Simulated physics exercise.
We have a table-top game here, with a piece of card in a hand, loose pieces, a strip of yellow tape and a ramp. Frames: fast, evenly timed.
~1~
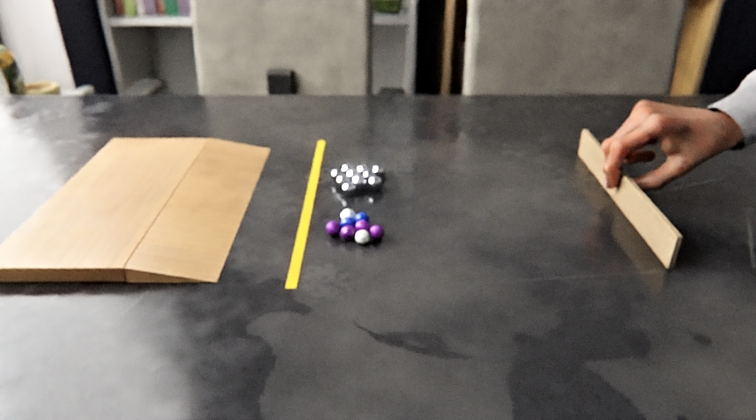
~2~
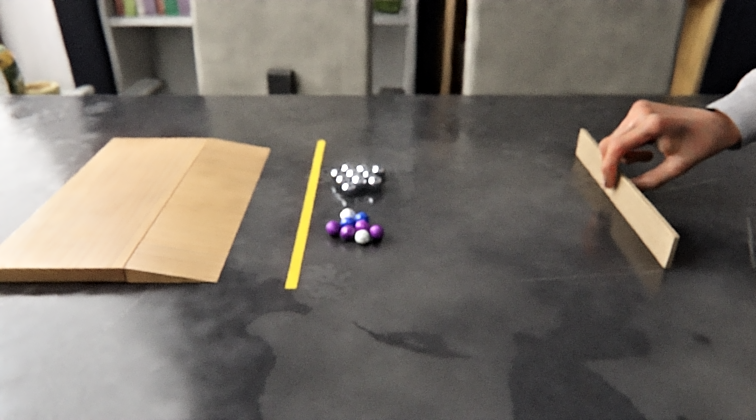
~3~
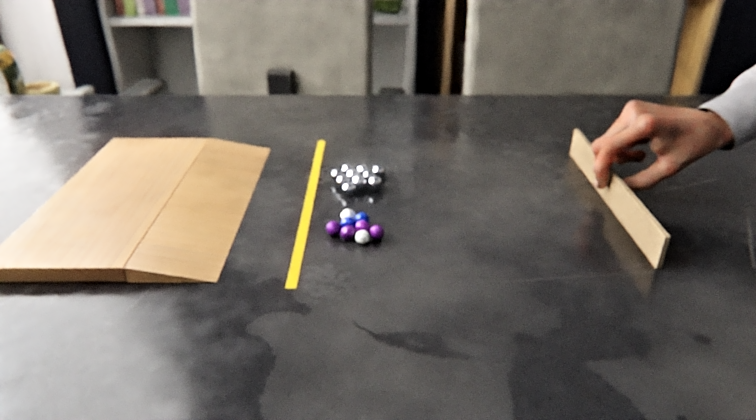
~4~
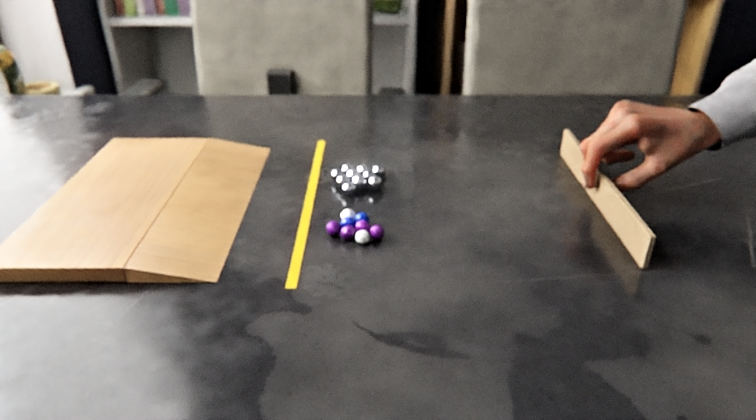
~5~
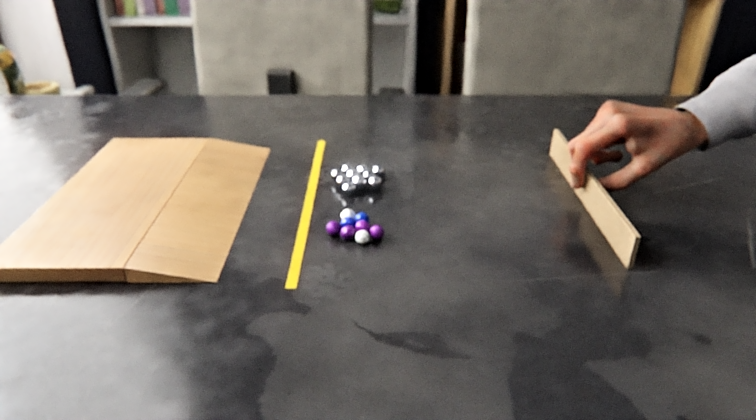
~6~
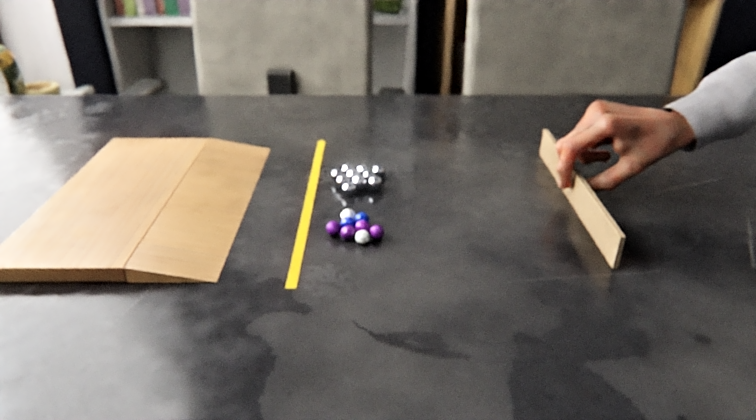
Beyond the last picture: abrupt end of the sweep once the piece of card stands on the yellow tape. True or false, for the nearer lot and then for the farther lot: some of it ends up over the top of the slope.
Nearer lot: False; farther lot: False.
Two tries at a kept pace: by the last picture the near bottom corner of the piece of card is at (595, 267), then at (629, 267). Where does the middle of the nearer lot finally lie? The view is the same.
The middle settles at (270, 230) the first time and at (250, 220) the second time.
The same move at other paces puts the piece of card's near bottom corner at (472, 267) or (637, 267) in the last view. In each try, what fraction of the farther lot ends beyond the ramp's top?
That works out to 100 % the first time and 0 % the other time.
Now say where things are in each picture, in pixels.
The first frame shows piece of card (667, 241), at rest; yellow tape (321, 146); top of the ramp (132, 256); nearer lot (362, 228), a few glass marbles; farther lot (354, 176), a few steel balls.
The second frame shows piece of card (664, 241); farther lot (354, 176).
The third frame shows piece of card (655, 241); nearer lot (362, 228).
The fourth frame shows piece of card (641, 241); farther lot (354, 176).
The fifth frame shows piece of card (627, 241); nearer lot (362, 228).
The sixth frame shows piece of card (612, 241); yellow tape (321, 146); top of the ramp (132, 256); nearer lot (362, 228); farther lot (354, 176).
Then, 0.67 s later than the last frame, piece of card still moving, near (436, 173); nearer lot every one short of the ramp; farther lot every one short of the ramp.
Then, 1.36 s later than the last frame, piece of card stopped at the yellow tape; nearer lot every one short of the ramp; farther lot every one short of the ramp.
Then, 1.64 s later than the last frame, piece of card stopped at the yellow tape; nearer lot roughly half on the ramp, roughly half short of the ramp; farther lot roughly half on the ramp, roughly half short of the ramp.
When it is over, piece of card stopped at the yellow tape; nearer lot not one past the top, every one short of the ramp; farther lot not one past the top, every one short of the ramp.
